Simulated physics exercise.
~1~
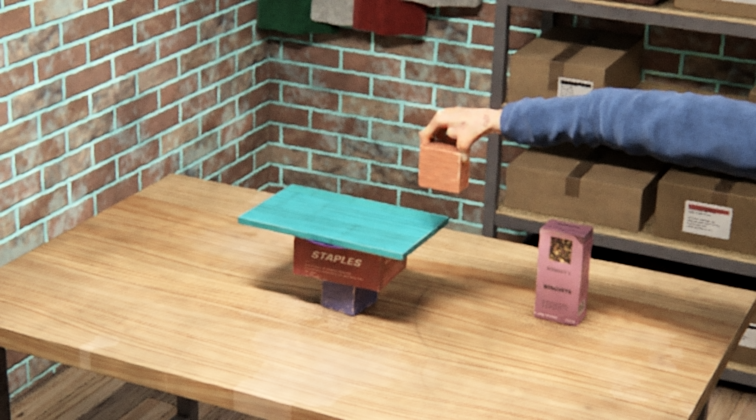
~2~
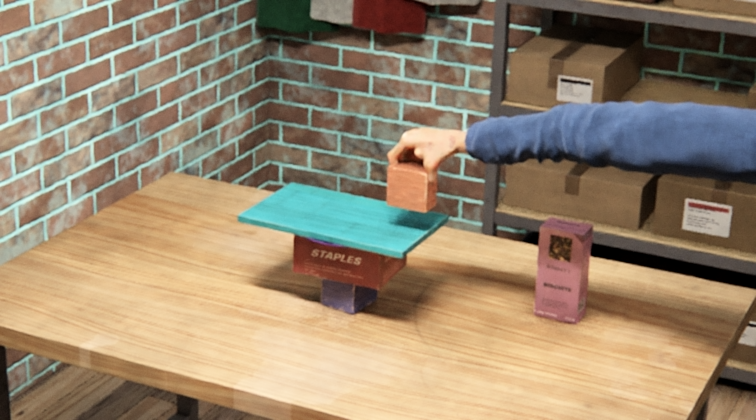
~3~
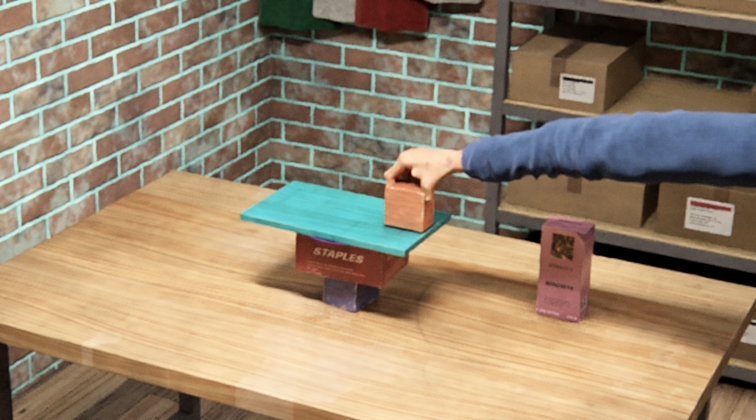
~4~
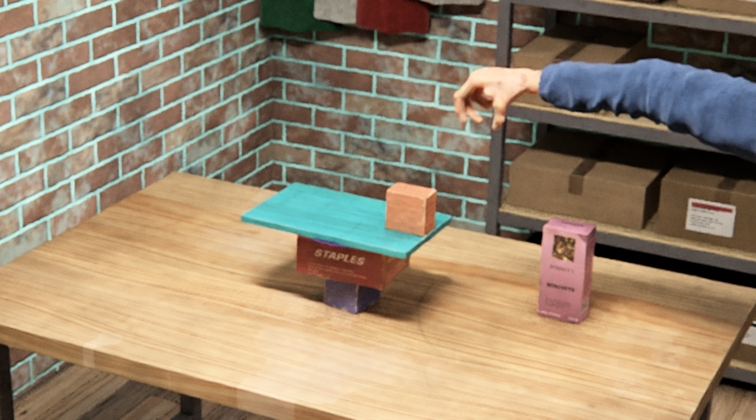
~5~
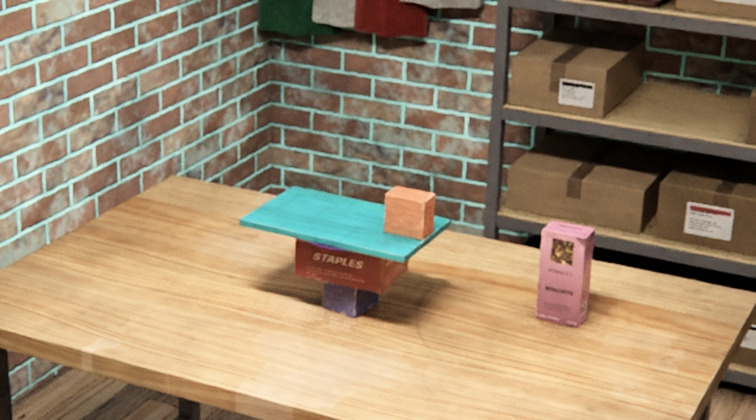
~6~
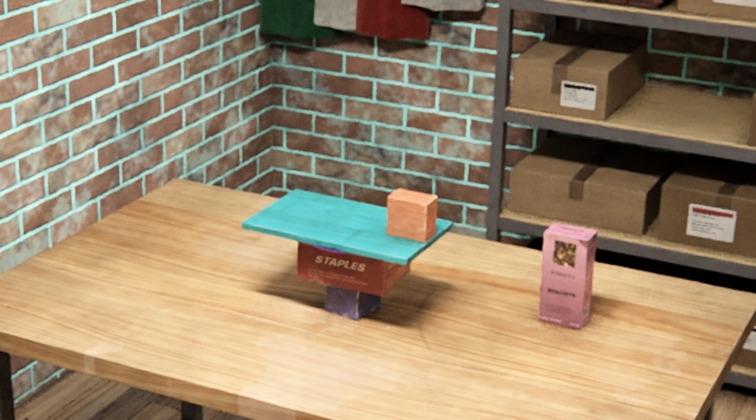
A hand lowering an orange block onto the right side of a turquoise board and letting go, the pile staying balanced.
